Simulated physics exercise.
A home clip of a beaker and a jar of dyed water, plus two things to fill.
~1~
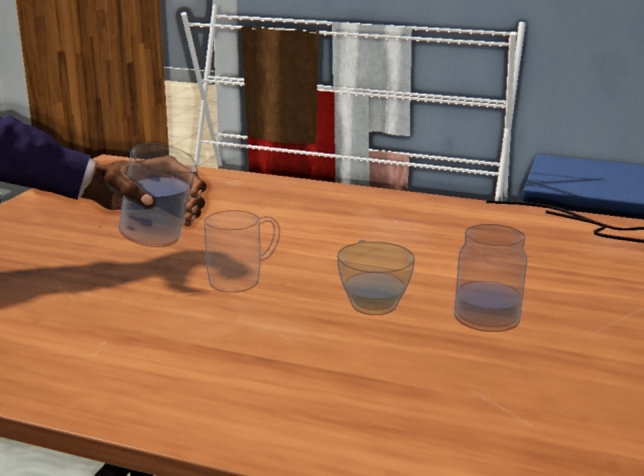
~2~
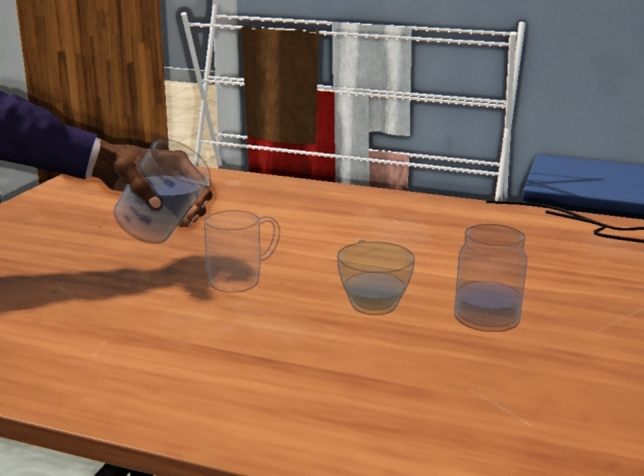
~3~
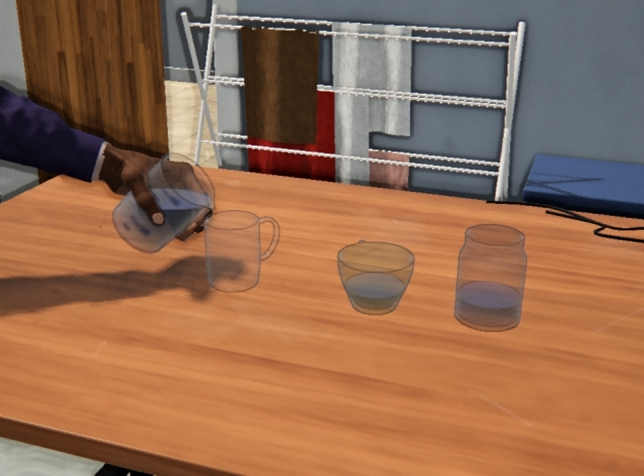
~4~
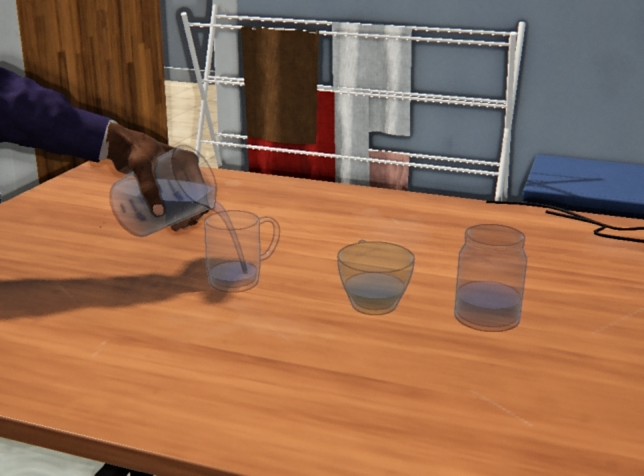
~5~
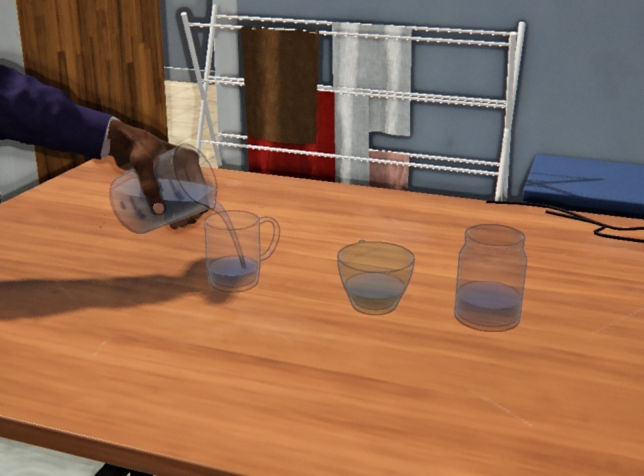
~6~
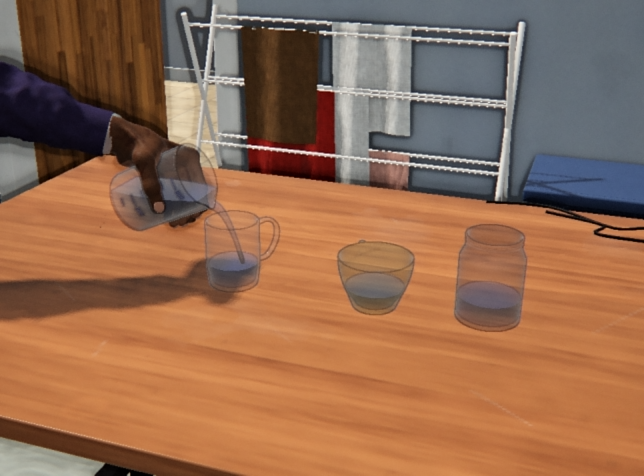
Hand lifting a clear beaker of bluish water, tilting it rightward and pouring into an empty glass mug beside a cup and jar.
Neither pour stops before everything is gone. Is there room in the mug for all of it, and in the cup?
Result: The mug is not roomy enough. The cup is roomy enough.
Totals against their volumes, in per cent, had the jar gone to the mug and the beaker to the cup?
The first one is at 40 per cent, the second at 140 per cent.
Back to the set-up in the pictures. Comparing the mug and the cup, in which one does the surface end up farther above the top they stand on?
The level ends up higher in the left one.
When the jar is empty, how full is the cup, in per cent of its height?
Level at the end: Close to 70 %.
Next, the mug is about three quarters full.
After that, the mug is full to the brim with a puddle round it.
Finally, the mug is full to the brim with a puddle round it; the cup is about two thirds full.
